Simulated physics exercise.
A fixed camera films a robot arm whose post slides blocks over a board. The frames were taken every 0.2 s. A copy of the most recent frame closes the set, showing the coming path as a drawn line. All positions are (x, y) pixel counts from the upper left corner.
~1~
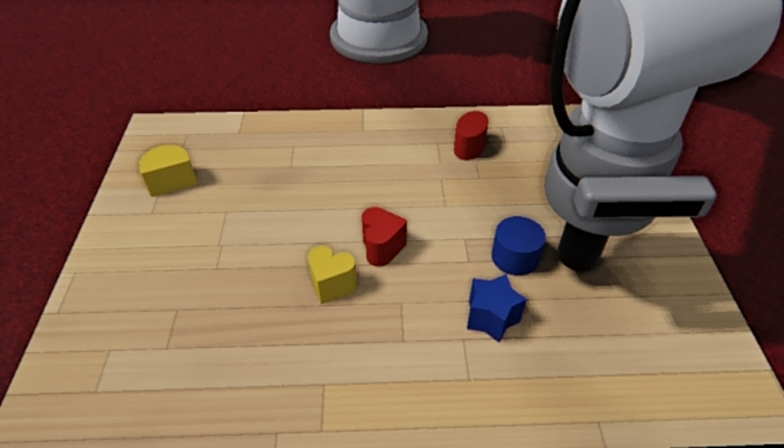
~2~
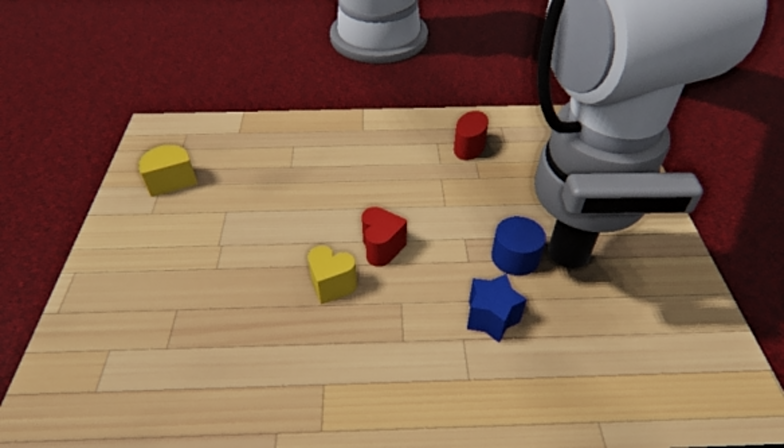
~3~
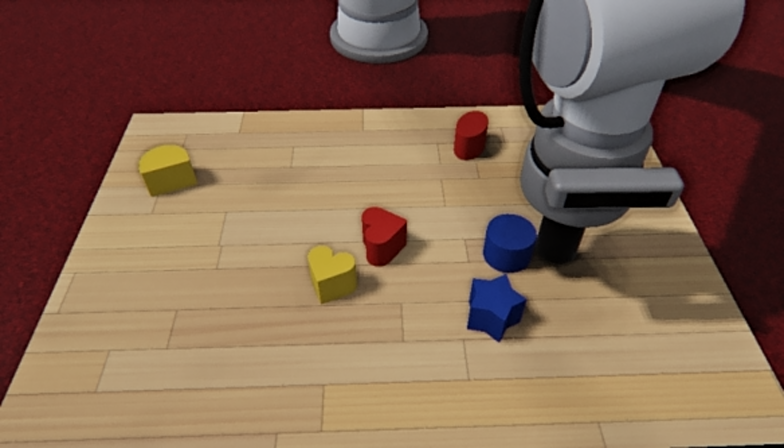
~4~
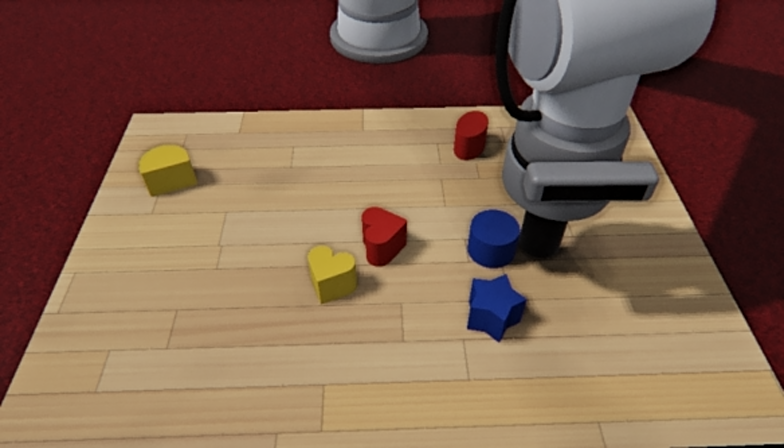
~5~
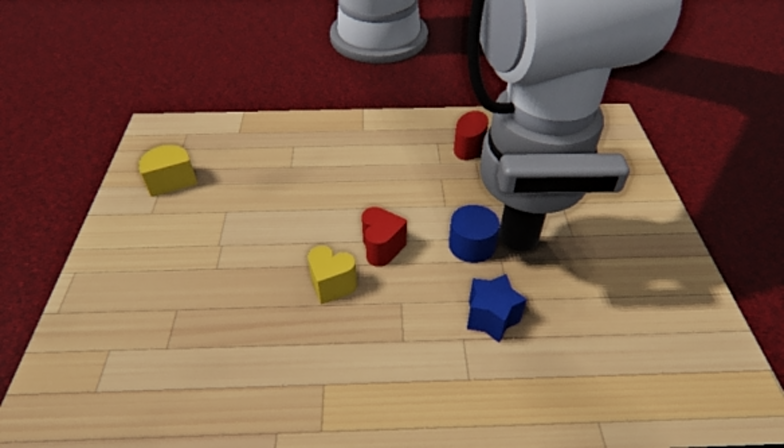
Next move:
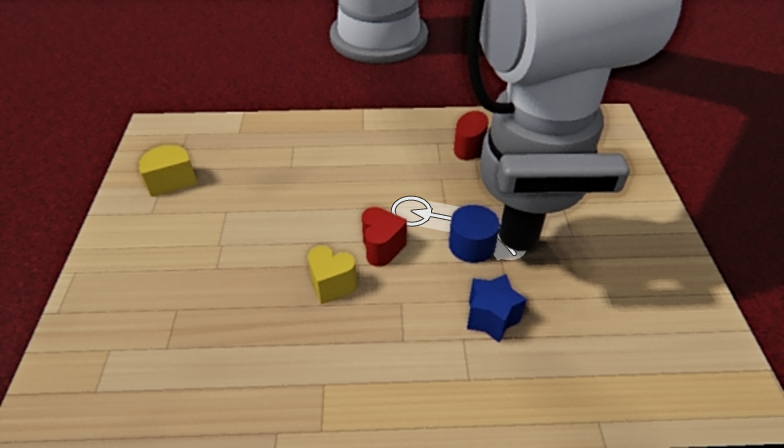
Robot arm with a black post moving left and pushing a blue round block across a wooden board, other blocks staying still.
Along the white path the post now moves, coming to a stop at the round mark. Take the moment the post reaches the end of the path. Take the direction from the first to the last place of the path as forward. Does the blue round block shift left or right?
The shift is leftward.
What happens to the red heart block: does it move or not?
It is shoved along.
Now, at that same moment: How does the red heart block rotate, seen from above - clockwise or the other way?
Looking down on the board, it turns clockwise.
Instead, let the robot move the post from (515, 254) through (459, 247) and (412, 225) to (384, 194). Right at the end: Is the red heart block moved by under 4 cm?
Yes, it checks out.
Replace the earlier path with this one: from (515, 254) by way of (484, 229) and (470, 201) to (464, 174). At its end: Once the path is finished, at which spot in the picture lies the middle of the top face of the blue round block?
The answer is (442, 209).
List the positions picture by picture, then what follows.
Post's lower end (578, 256); red heart block (381, 224); blue round block (521, 233); blue star block (496, 295), in the first frame.
Post (569, 253); blocks still, in the second frame.
Post (556, 249); blue round block (512, 231), in the third frame.
Post (539, 243); blue round block (496, 226), in the fourth frame.
Post (519, 236); red heart block (381, 224); blue round block (476, 221); blue star block (496, 295), in the fifth frame.
Drawn move, from (515, 254) by way of (487, 229) and (450, 218) to (411, 211).
On the path given first. One third of the way, post (490, 211); blue round block (449, 212).
Two thirds of the way, post (451, 201); red heart block (376, 226), turned 15° clockwise; blue round block (419, 213).
At the end, post (412, 193); red heart block (362, 237), turned 40° clockwise; blue round block (398, 215); blue star block still.
